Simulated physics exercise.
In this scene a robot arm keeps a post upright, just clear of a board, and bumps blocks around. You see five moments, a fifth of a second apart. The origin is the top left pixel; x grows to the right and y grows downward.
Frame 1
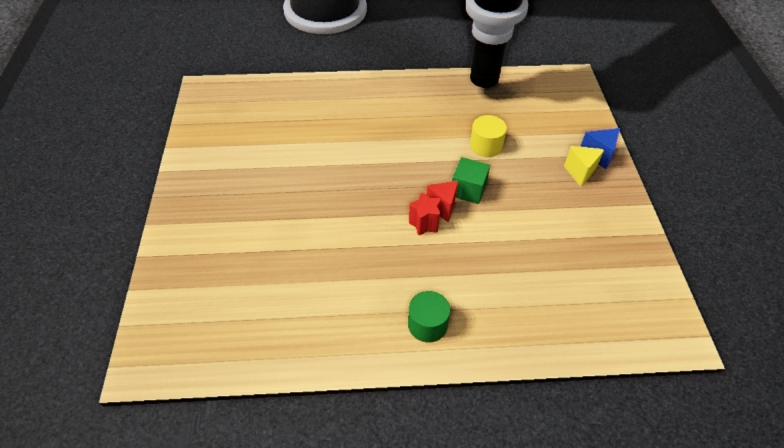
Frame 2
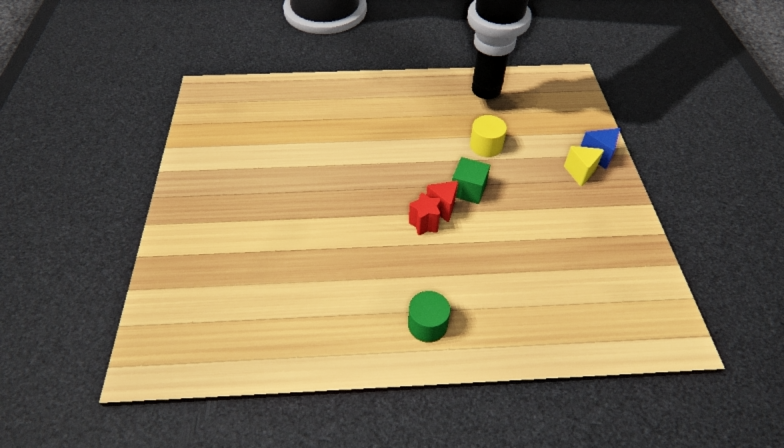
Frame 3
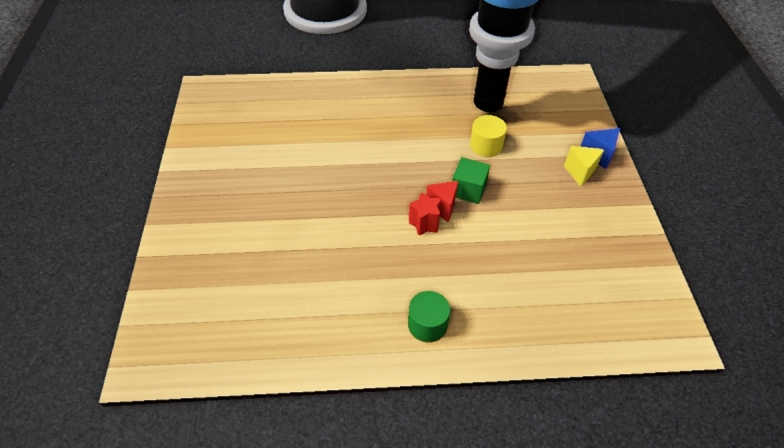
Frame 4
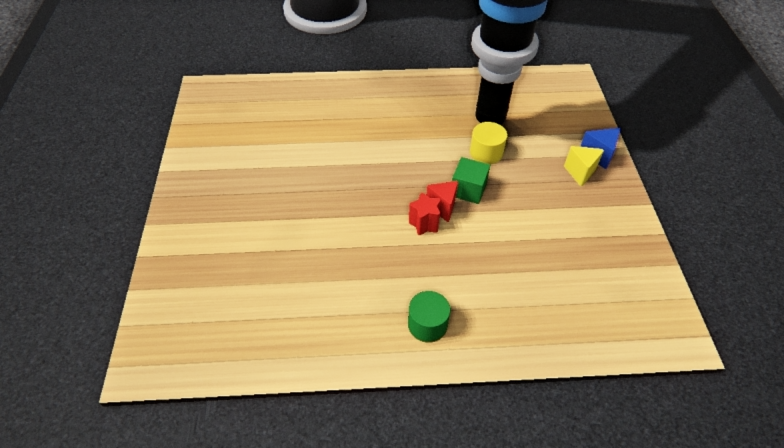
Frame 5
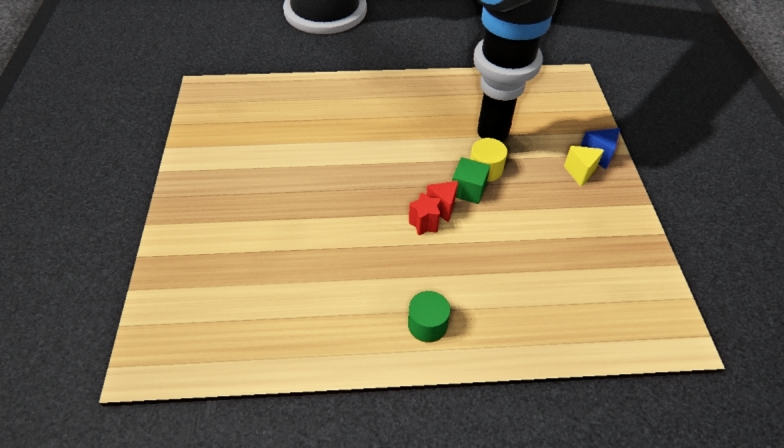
A black robotic arm moves forward over a wooden board and pushes a yellow cylinder slightly.
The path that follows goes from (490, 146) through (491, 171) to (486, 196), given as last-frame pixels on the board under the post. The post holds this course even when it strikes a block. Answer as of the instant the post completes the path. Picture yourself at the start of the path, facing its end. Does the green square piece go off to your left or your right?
My prediction: Rightwards.
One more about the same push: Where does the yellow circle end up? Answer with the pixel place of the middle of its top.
In the picture, it is at (498, 204).
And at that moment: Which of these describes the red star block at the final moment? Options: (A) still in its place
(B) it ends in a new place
(B)
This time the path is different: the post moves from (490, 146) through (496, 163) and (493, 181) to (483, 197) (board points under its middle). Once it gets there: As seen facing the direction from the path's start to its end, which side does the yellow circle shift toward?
Facing from start to end, it will go to the left.
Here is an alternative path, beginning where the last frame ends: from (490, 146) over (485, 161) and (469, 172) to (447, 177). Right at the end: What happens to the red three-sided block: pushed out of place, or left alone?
Here's my answer: The red three-sided block gets displaced.
The first path, step by step. Halfway along, post at (494, 158); red star block at (422, 209); red three-sided block at (436, 193), turned 15° anticlockwise; green square piece at (462, 186), turned 70° clockwise; yellow circle at (495, 177).
At the end, post at (489, 183); red star block at (417, 211); red three-sided block at (431, 195); green square piece at (458, 191), turned 75° clockwise; yellow circle at (498, 204).
